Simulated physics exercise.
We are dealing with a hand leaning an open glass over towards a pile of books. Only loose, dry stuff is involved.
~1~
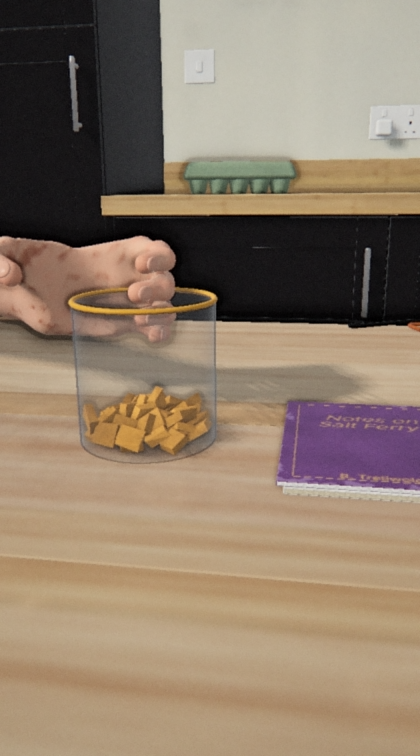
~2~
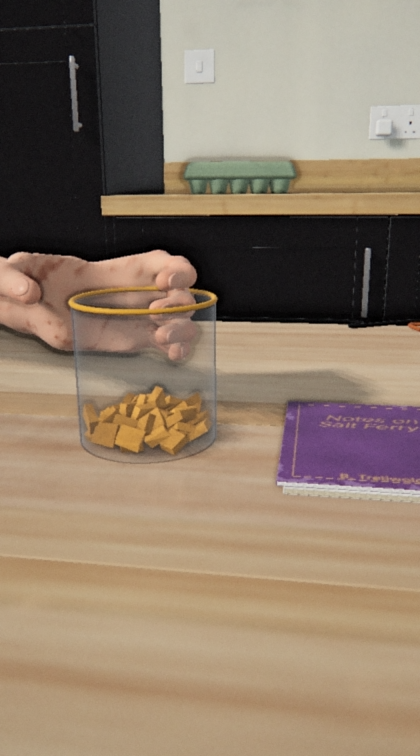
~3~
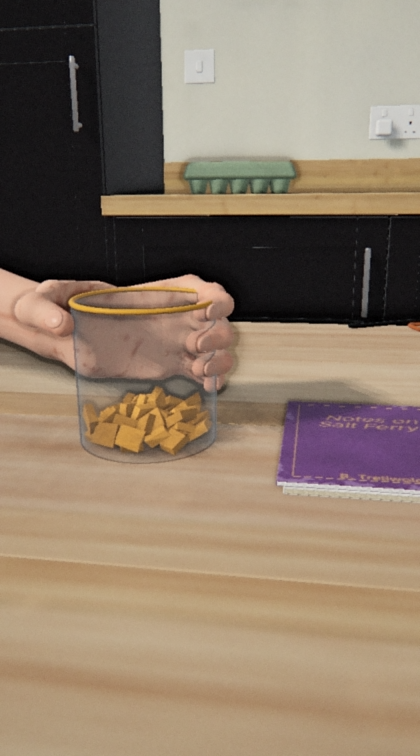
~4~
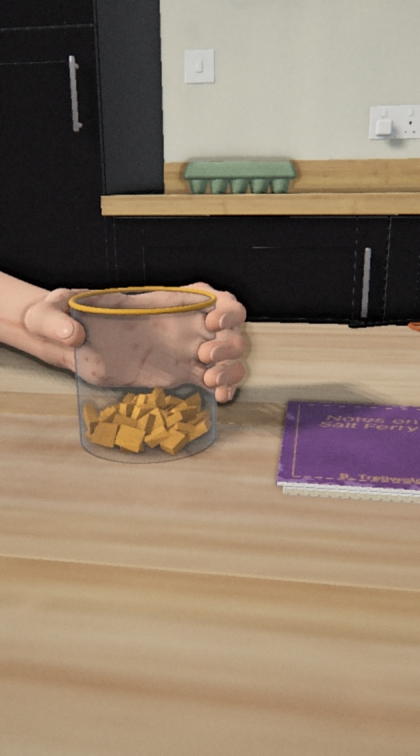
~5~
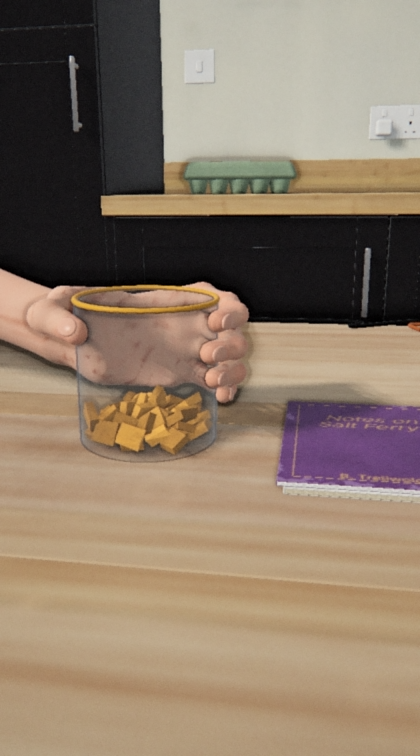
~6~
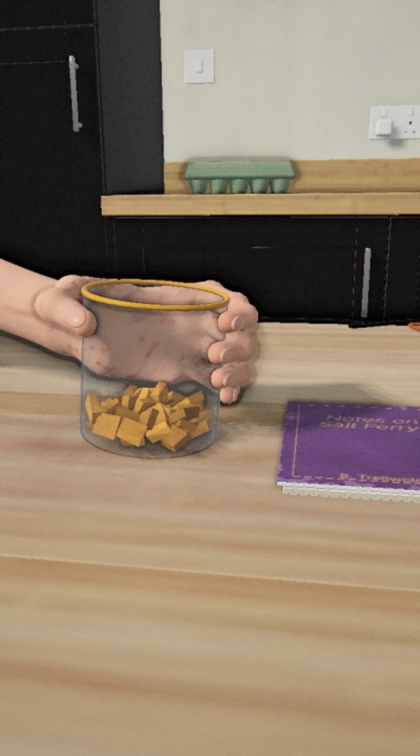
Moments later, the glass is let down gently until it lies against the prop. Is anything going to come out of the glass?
Contained.
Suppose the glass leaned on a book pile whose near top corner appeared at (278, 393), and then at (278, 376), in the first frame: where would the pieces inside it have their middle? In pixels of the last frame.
(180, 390), then (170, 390).
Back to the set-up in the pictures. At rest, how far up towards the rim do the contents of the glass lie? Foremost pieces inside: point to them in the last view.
(279, 419).
Then, 0.39 s after the last picture, the glass leans 25°; everything is still inside.
Then, 0.89 s after the last picture, the glass leans 50°; everything is still inside.
Then, 1.43 s after the last picture, the glass leans 76°; everything is still inside.
At rest, the glass rests on the book pile at 79°; everything is still inside.
